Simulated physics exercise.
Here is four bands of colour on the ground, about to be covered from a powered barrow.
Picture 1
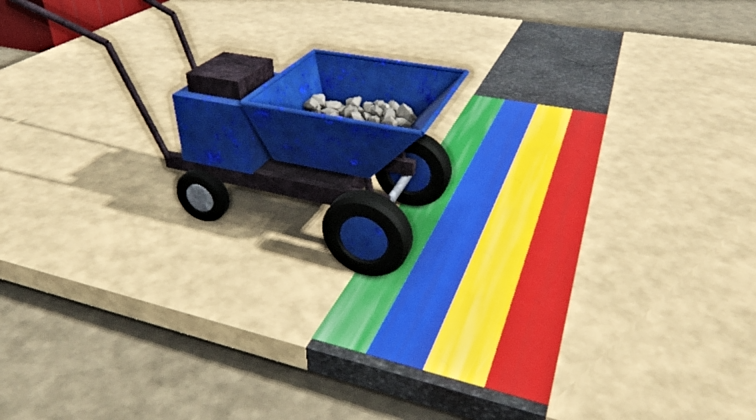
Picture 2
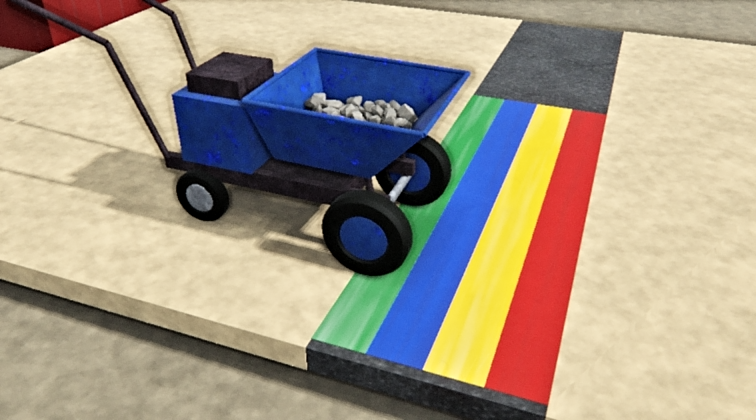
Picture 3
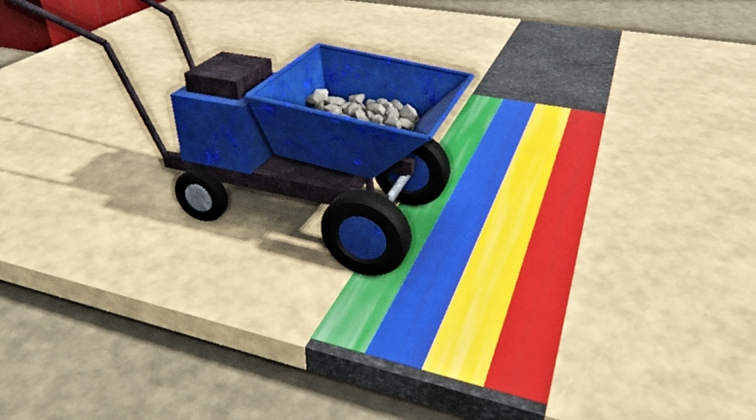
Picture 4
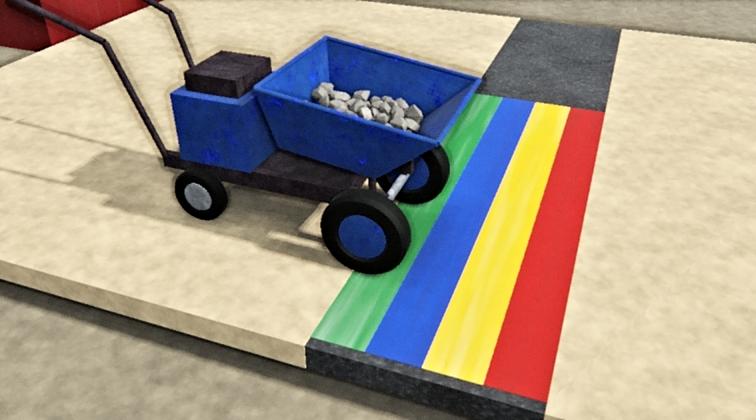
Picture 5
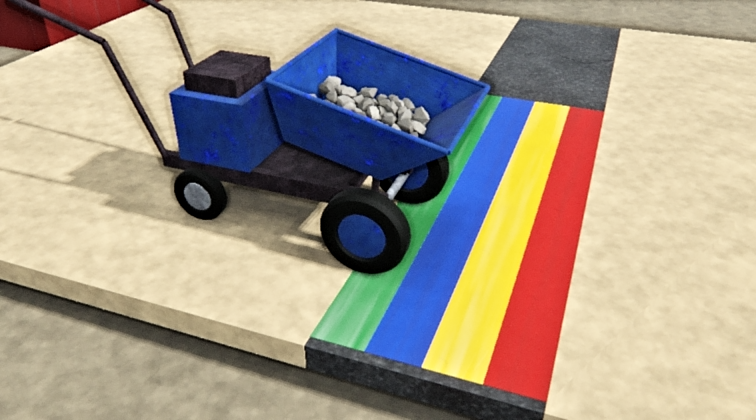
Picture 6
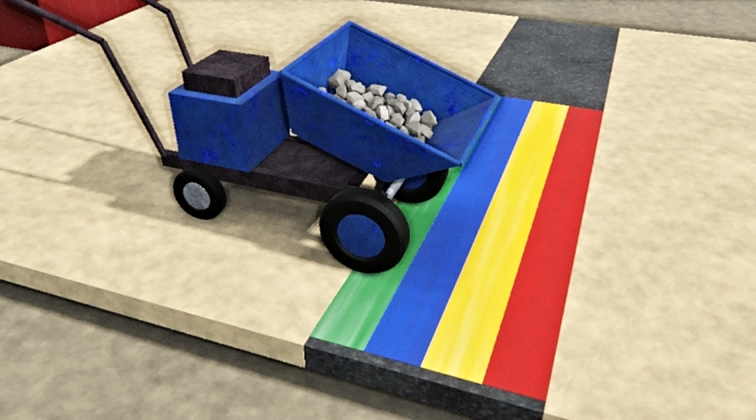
On pale paving beside green, blue, yellow and red stripes, a blue barrow loaded with broken stones stood still, then its skip gradually tilted forward to the right while its wheels stayed put.
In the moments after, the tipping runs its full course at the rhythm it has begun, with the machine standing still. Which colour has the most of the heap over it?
Most lies over the red band.
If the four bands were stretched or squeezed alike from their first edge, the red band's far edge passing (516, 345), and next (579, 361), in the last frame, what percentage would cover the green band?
Roughly 0 per cent, and 0 per cent.
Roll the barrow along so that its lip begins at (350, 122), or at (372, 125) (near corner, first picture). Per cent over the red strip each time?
The first gives 0 %, the second 20 %.
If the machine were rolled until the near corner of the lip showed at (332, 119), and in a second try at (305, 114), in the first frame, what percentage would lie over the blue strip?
First some 40, then 40 per cent.
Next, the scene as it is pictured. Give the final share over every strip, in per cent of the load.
Green strip: 0 %, blue strip: 0 %, yellow strip: 10 %, red strip: 55 %.
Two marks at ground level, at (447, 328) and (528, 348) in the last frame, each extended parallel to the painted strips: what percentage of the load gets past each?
Roughly 70 per cent, and 30 per cent.
Soon, skip tipped steeply; all in the skip.
A while on, skip tipped right over; about two thirds in the skip; a small part over the yellow strip; about a quarter over the red strip.
Towards the end, skip tipped right over; about a quarter in the skip; a small part over the yellow strip; about half over the red strip; a small part off the paint.
Finally, skip tipped right over; about a quarter in the skip; none over the green strip; none over the blue strip; a small part over the yellow strip; about half over the red strip; a small part off the paint.
